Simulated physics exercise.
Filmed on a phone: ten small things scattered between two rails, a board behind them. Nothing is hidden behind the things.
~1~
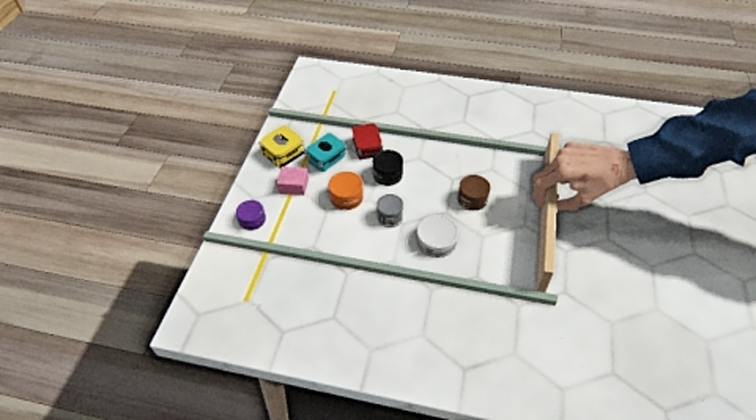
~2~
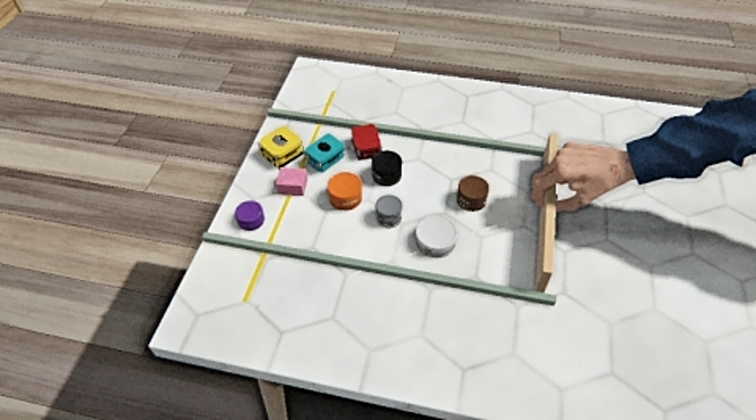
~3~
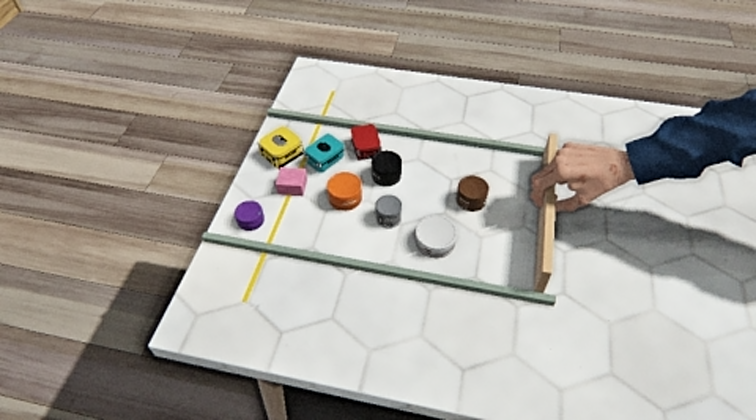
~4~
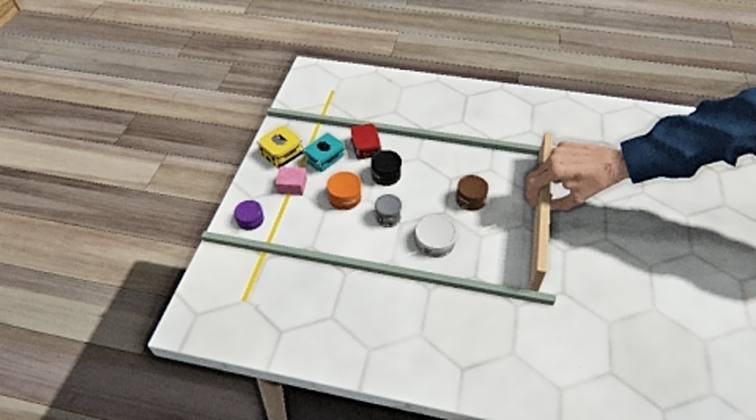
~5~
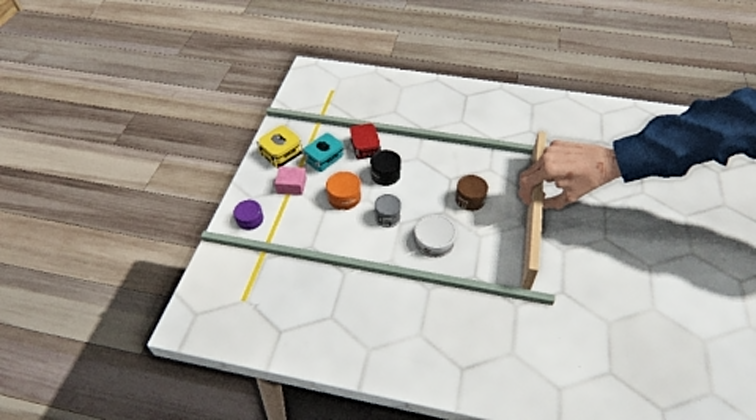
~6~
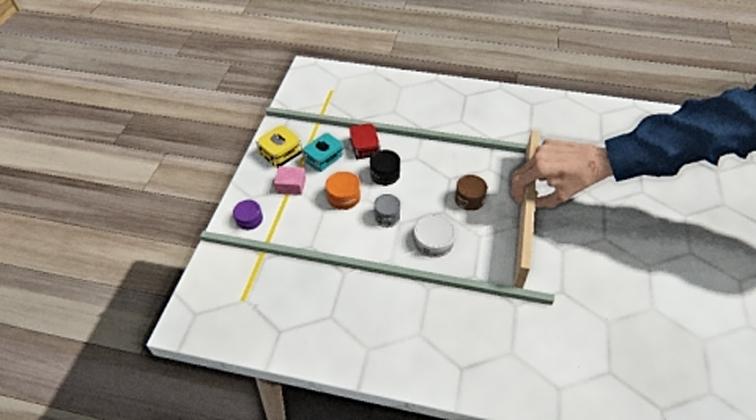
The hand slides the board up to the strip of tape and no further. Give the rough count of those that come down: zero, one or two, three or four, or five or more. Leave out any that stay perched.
In the end the number that fall off is one or two.
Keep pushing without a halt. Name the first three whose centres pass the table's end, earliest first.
In order: The yellow case, then the pink block, then the purple lid.
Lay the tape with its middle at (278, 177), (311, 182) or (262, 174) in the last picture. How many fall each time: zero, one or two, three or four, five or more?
The falls would be 3 or 4; not one; five or more.
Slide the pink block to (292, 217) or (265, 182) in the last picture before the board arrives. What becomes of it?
In turn it holds on; is lost.
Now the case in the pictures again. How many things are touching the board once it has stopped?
In contact: 5.
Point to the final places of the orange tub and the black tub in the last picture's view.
The orange tub stops around (251, 177); the black tub around (290, 146).
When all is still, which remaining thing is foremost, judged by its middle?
The purple lid ends nearest.
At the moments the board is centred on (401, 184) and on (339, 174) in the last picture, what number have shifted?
4 and 9.
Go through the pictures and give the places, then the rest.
Purple lid (251, 215); yellow case (283, 147); pink block (293, 181); board (548, 208); tape (297, 180), in the first picture.
Yellow case (282, 147); red case (366, 143), in the second picture.
Pink block (292, 182); brown tub (472, 194), in the third picture.
Purple lid (249, 215); orange tub (344, 191), in the fourth picture.
Yellow case (280, 147); grey pot (388, 211), in the fifth picture.
Purple lid (248, 215); yellow case (280, 147); pink block (290, 181); board (527, 204); tape (294, 179), in the sixth picture.
Early on, none off yet; purple lid at rest near (248, 215); yellow case at rest near (280, 147); pink block at rest near (290, 181).
Finally, the number that fall off is one or two; lost, pink block and yellow case.
